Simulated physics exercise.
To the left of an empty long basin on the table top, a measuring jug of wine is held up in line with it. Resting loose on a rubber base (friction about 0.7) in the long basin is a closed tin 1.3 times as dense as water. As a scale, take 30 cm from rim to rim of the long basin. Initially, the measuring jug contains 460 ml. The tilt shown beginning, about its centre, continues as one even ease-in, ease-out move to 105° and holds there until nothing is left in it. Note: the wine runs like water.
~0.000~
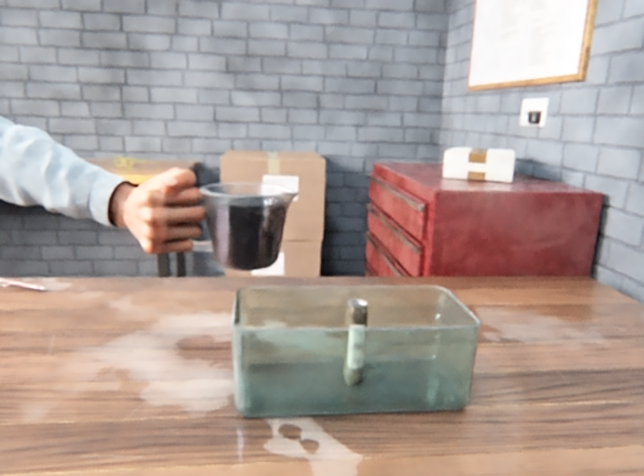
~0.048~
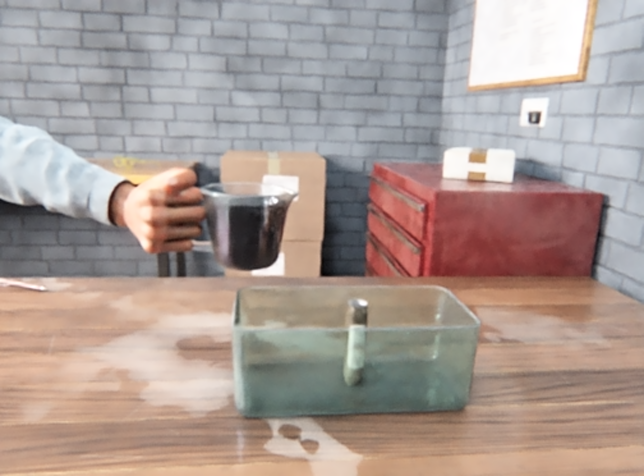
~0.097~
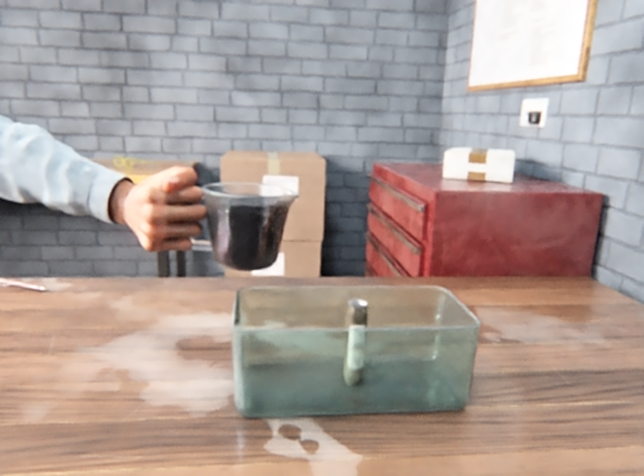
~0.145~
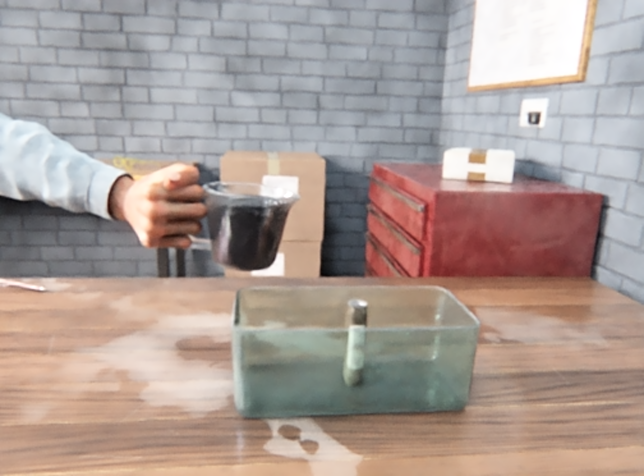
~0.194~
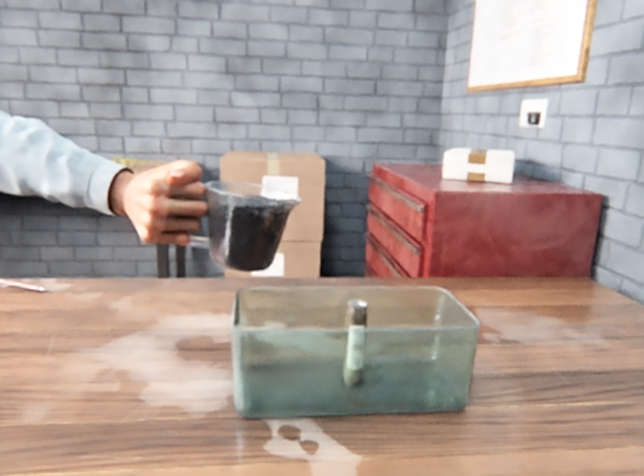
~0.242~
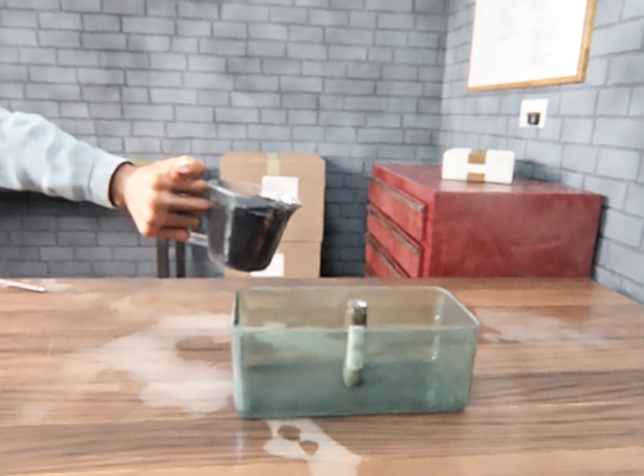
A hand holds a jug of dark liquid beside a long basin and slowly tilts it slightly right.
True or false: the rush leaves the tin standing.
True.
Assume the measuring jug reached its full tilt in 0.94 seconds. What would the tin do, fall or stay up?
Then the tin does not tip.
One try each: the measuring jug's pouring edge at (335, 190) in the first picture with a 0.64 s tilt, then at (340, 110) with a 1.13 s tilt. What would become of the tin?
First it tips over; then it stays on its base.
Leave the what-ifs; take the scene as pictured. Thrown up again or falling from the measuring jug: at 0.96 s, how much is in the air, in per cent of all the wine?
Estimate: About 10 in a hundred.
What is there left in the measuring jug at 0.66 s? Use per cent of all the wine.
Some 68 % of it is still there.
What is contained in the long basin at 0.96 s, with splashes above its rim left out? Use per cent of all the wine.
About 78 %.
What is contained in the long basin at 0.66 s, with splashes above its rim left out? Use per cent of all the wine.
Near 12 in a hundred.
After 0.66 s the tilt is 66° and 67 per cent is still to pour; the tin stands where it began.
After 0.96 s the tilt is 100° and 11 per cent is still to pour; the tin stands where it began.
After 1.28 s the tilt is 105° and 0 per cent is still to pour; the tin stands where it began.
After 1.63 s the tilt is 105° and 0 per cent is still to pour; the tin stands where it began.
In the end the tin stands where it began.
